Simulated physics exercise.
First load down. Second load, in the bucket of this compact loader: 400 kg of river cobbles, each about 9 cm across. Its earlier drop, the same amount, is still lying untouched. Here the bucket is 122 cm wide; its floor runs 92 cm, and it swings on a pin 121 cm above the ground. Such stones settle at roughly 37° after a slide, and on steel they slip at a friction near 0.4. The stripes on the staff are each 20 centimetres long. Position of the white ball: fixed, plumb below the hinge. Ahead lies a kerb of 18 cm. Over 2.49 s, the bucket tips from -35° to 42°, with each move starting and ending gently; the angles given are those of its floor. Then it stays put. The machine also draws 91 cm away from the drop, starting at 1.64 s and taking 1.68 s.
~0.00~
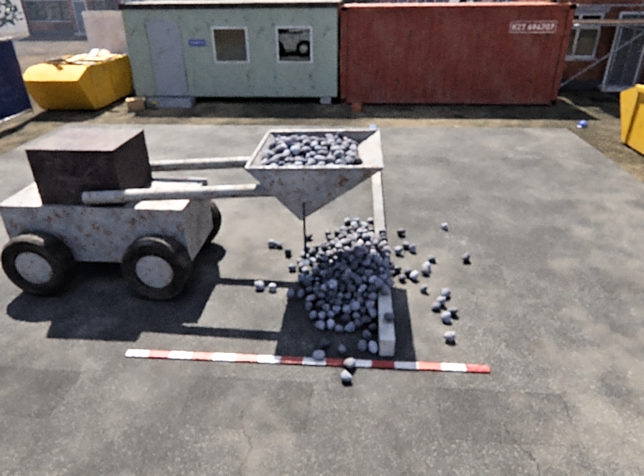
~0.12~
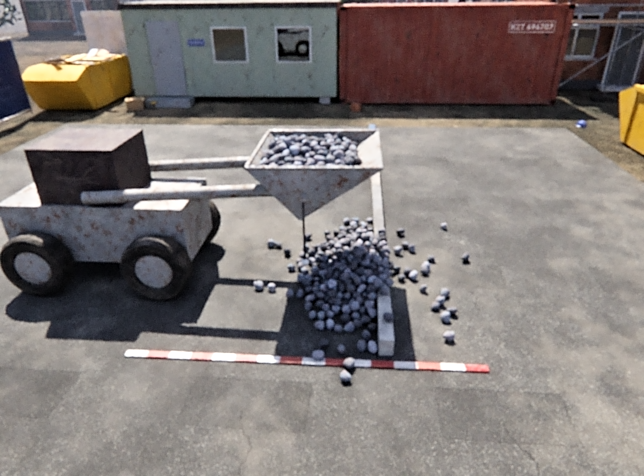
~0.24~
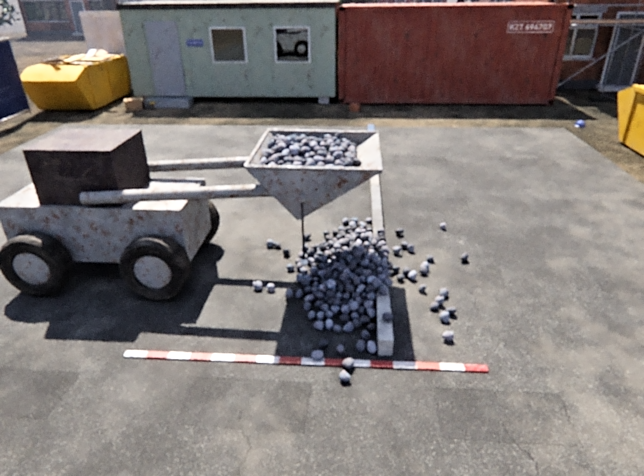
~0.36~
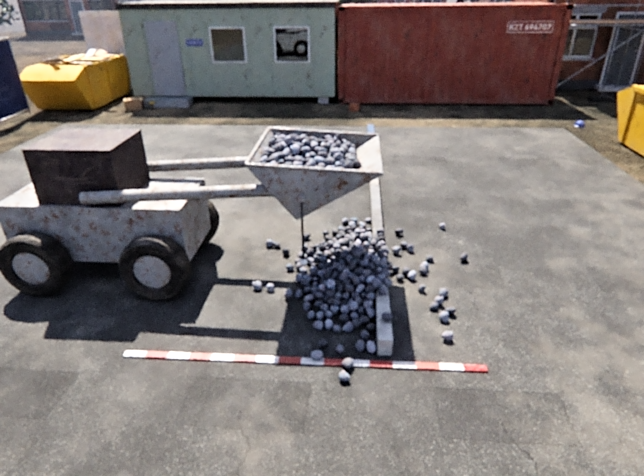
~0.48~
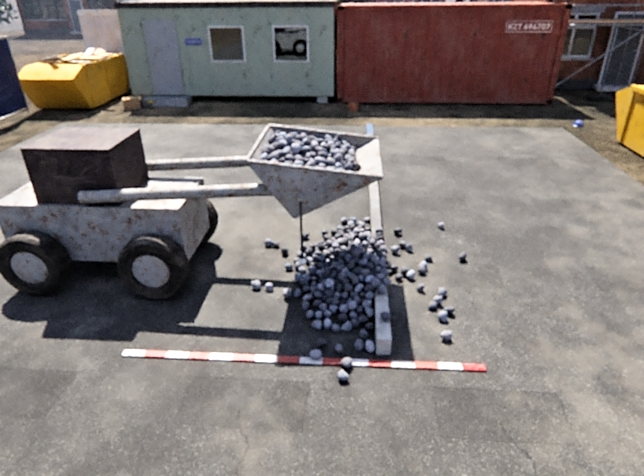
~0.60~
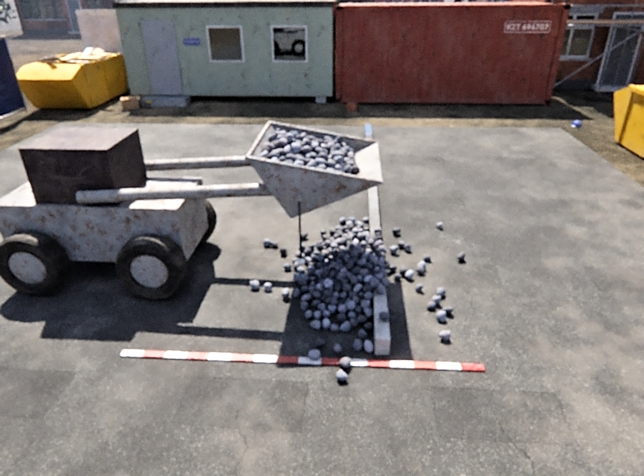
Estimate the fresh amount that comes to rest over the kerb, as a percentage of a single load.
About 35 per cent of a load.
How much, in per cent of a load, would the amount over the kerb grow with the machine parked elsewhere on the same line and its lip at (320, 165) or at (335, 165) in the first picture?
About 0 and 0 per cent.
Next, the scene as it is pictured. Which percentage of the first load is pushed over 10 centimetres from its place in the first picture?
Around 15 in a hundred.
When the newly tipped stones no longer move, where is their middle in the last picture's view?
Their centre ends up near (356, 264).
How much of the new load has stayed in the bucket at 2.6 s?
Roughly 0 per cent remains inside.
After 1.9 s the floor is at 30°; in per cent of one load, 87 in the bucket, 107 on this side of the kerb, 6 over the kerb; the foremost stones are at (443, 283).
After 2.6 s the floor is at 42°; in per cent of one load, 0 in the bucket, 163 on this side of the kerb, 37 over the kerb; the foremost stones are at (458, 262).
After 3.8 s the floor is at 42°; in per cent of one load, 0 in the bucket, 160 on this side of the kerb, 40 over the kerb; the foremost stones are at (475, 268).
After 6.5 s the floor is at 42°; in per cent of one load, 0 in the bucket, 160 on this side of the kerb, 40 over the kerb; the foremost stones are at (475, 268). Net gain over the kerb, 35.
